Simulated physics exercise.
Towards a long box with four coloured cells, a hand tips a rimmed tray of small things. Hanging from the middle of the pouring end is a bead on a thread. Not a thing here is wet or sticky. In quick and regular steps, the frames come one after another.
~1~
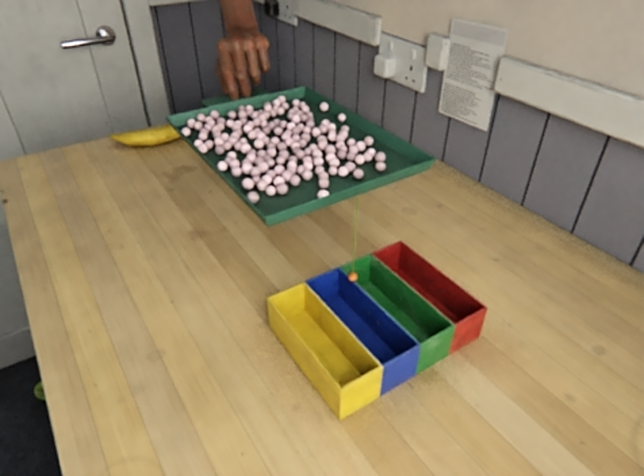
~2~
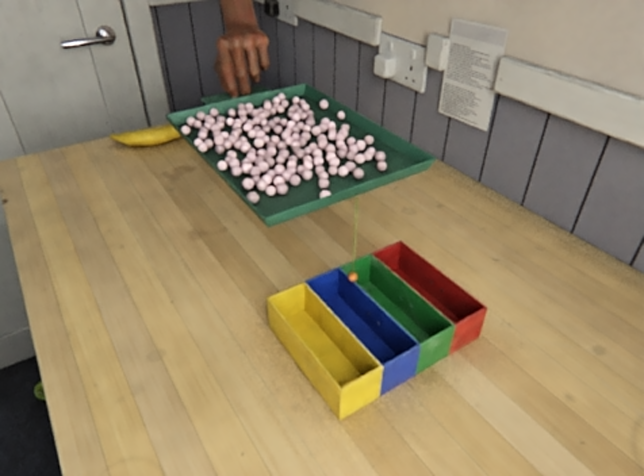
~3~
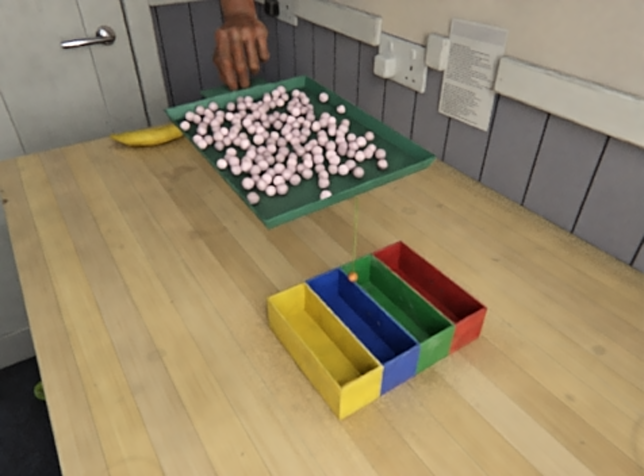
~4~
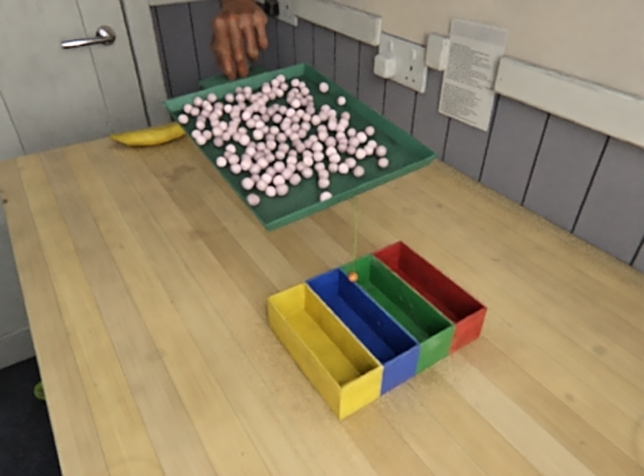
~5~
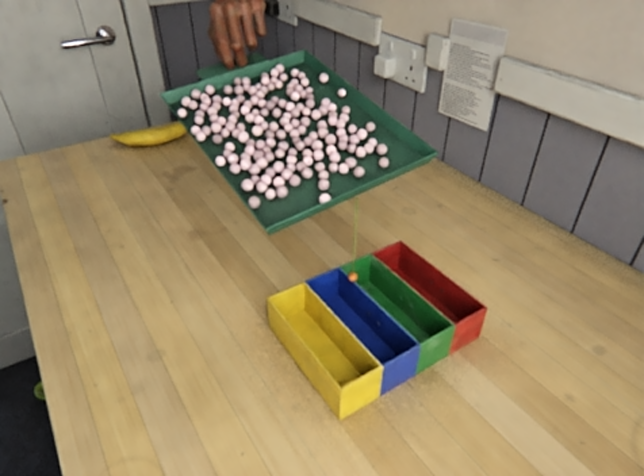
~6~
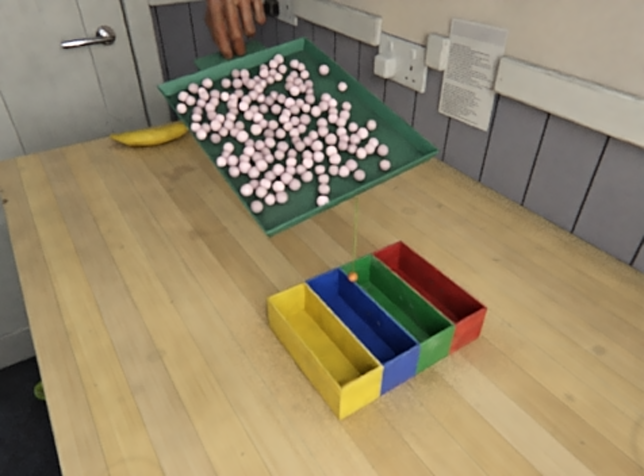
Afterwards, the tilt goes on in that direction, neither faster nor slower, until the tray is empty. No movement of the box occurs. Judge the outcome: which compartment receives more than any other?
The yellow compartment receives the most.
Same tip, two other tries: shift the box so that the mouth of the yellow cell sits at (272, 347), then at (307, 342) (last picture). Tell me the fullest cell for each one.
So it would be the yellow cell first and the yellow cell after that.
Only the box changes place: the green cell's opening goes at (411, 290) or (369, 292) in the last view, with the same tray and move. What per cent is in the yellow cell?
You'd get 10 in a hundred first and 40 in a hundred after that.
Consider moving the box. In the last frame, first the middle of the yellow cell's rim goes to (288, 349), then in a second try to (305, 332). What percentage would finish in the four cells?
You'd see roughly 80 per cent first and roughly 50 per cent second.
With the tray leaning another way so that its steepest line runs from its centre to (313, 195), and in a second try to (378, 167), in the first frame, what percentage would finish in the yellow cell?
Roughly 30 percent, then 0 percent.
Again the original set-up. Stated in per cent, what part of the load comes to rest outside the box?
Close to 70 per cent.
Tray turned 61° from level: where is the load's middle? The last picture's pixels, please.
Near (293, 309).
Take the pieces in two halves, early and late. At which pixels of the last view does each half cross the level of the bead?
The first part passes (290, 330); everything after passes (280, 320).
Just after the last frame, tray tipped steeply; roughly a third on the tray; roughly a quarter in the yellow cell; just a few in the blue cell; roughly half falling or outside the box.
A moment on, tray tipped past a quarter turn; roughly a quarter in the yellow cell; just a few in the blue cell; roughly two thirds falling or outside the box.
Further on, tray tipped past a quarter turn; roughly a third in the yellow cell; just a few in the blue cell; roughly two thirds falling or outside the box.
When it is over, tray tipped past a quarter turn; roughly a third in the yellow cell; just a few in the blue cell; not one in the green cell; not one in the red cell; roughly two thirds outside the box.
